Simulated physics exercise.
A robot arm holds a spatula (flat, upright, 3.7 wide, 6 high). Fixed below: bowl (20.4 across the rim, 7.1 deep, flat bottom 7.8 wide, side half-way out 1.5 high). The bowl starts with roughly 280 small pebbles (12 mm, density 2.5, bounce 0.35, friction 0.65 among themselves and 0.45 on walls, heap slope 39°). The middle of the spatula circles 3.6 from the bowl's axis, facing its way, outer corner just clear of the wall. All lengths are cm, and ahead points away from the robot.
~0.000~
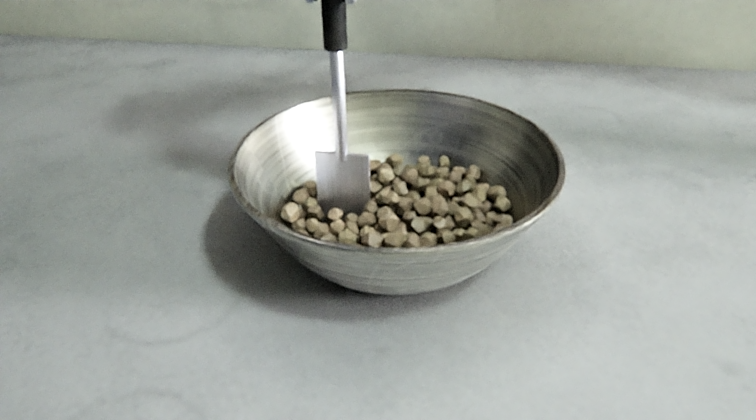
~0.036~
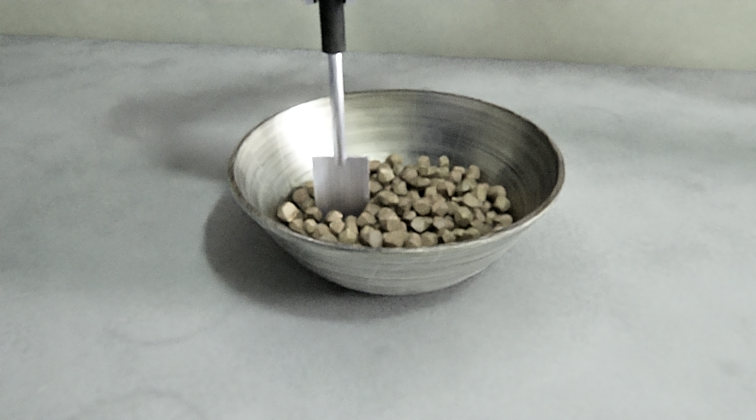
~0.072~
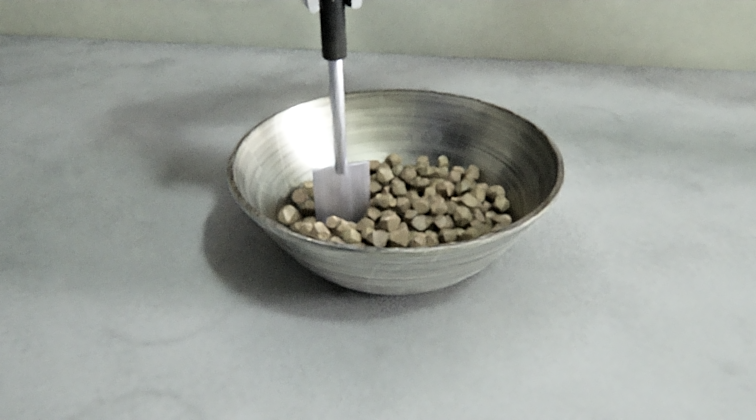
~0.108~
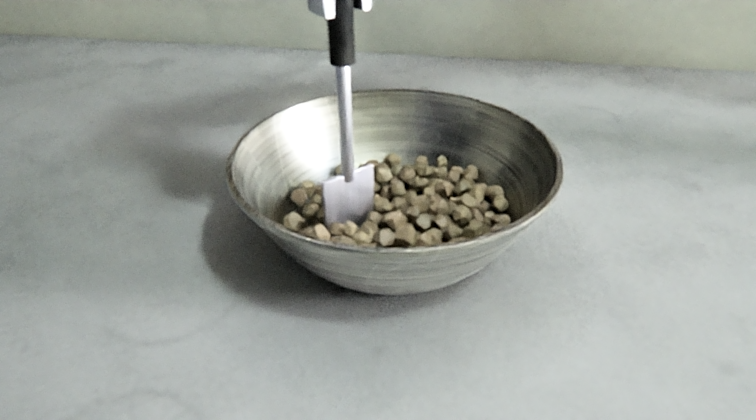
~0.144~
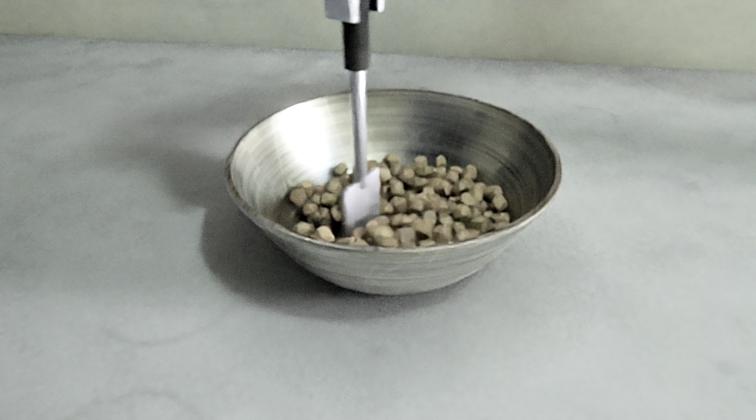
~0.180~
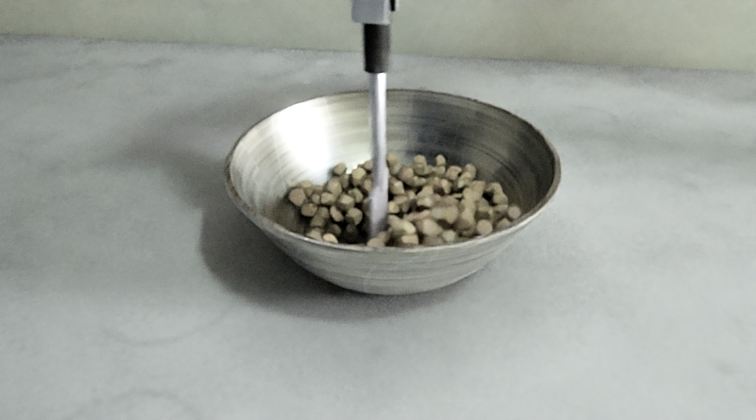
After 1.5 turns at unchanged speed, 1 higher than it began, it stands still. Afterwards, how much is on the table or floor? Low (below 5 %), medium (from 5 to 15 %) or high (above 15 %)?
A low share, below 5 %, ends on the table or floor.
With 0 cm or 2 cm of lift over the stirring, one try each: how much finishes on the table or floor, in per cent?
Some 0 and 0 per cent.
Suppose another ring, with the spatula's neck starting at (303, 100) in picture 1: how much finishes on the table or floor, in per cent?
Some 5 per cent.
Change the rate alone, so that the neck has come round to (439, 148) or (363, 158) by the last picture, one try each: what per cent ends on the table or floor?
About 5 and 0 per cent.
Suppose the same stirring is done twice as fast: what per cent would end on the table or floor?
It would be near 10 per cent.
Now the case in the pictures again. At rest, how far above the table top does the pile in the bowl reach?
About 5.5 cm.
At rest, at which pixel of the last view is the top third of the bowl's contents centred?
At about (443, 199).
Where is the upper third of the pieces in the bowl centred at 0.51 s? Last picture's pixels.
Near (382, 142).
By 0.51 s, 263° round, highest piece 8 above the table; 278 in the bowl.
By 0.84 s, 81° round, highest piece 7 above the table; 278 in the bowl.
By 1.20 s, 180° round, highest piece 5 above the table; 278 in the bowl.
By 1.90 s, 180° round, highest piece 5 above the table; 278 in the bowl.
Final count, 278 in the bowl. That is 0 % on the table or floor.
